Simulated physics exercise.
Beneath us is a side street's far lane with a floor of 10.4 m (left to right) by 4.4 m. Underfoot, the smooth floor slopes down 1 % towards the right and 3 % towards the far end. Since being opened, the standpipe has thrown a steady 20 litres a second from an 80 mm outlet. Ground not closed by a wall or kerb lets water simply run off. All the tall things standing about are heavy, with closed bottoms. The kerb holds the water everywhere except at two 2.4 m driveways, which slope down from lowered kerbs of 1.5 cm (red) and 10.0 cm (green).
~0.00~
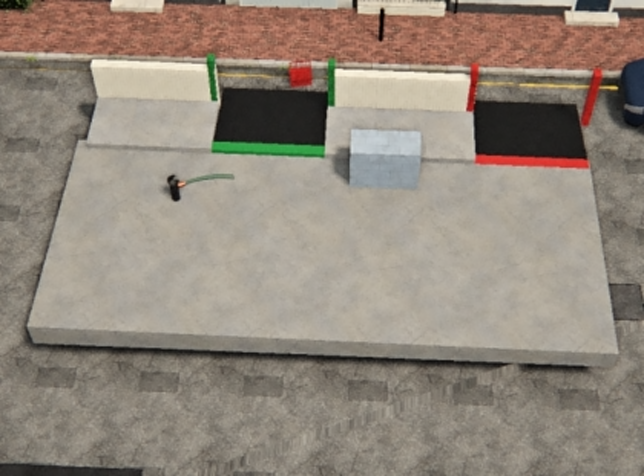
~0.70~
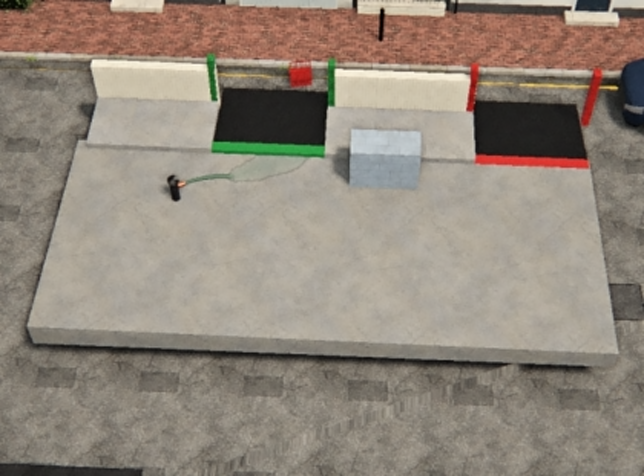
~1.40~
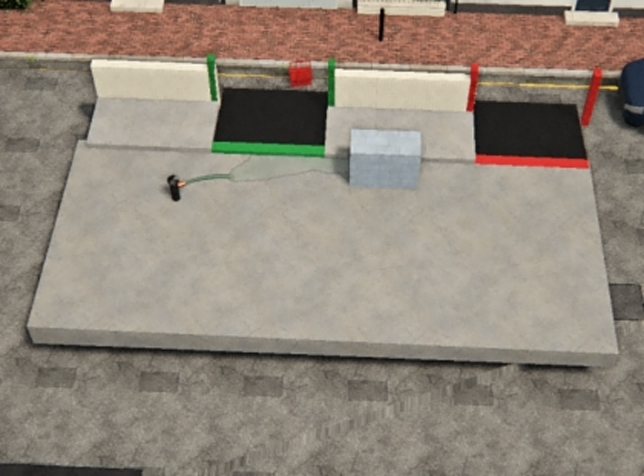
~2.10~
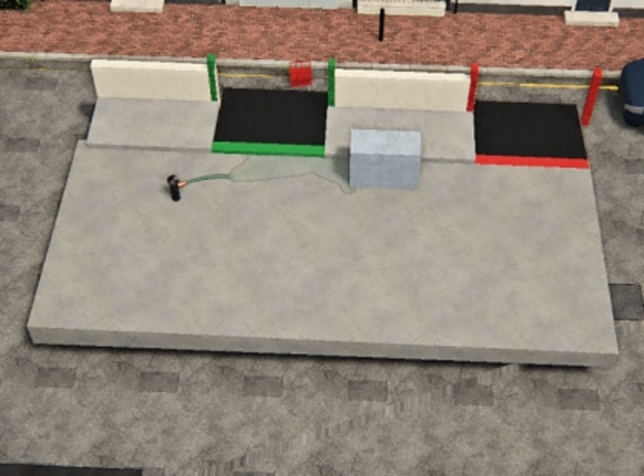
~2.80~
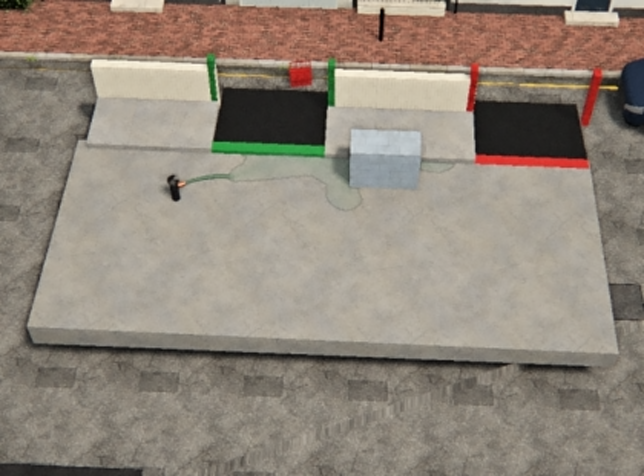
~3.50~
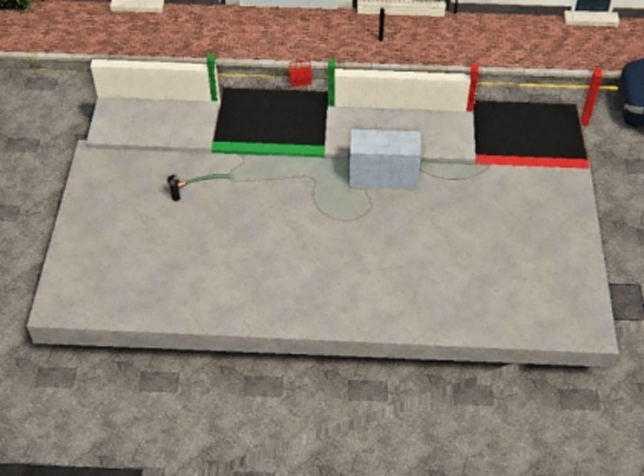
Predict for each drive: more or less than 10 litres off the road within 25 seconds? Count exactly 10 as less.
Red driveway - more. Green driveway - less.
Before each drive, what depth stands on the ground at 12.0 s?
So red stands at 2.5 cm, while green stands at 3.5 cm.
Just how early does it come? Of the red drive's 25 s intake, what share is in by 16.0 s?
Something like 35 in a hundred has arrived by then.
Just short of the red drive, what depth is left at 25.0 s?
The depth there is around 3.0 cm.
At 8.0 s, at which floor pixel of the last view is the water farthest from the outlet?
In the last view, it's close to (574, 170).
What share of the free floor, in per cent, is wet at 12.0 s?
About 20 percent.
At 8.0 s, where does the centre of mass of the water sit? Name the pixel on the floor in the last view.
Roughly (378, 180) in the last view.
After 5.0 s water covers 10 % of the floor and is deepest (10 cm) near (351, 161); red driveway 1.1 cm at the lowered kerb, 0 L in, green driveway 2.6 cm at the lowered kerb, 0 L in.
After 8.0 s water covers 15 % of the floor and is deepest (10 cm) near (351, 161); red driveway 2.2 cm at the lowered kerb, 1 L in, green driveway 3.3 cm at the lowered kerb, 0 L in.
After 12.0 s water covers 20 % of the floor and is deepest (10 cm) near (350, 167); red driveway 2.7 cm at the lowered kerb, 13 L in, green driveway 3.4 cm at the lowered kerb, 0 L in.
After 16.0 s water covers 25 % of the floor and is deepest (11 cm) near (350, 167); red driveway 2.8 cm at the lowered kerb, 34 L in, green driveway 3.5 cm at the lowered kerb, 0 L in.
After 25.0 s water covers 25 % of the floor and is deepest (12 cm) near (291, 159); red driveway 3 cm at the lowered kerb, 93 L in, green driveway 3.7 cm at the lowered kerb, 2 L in.
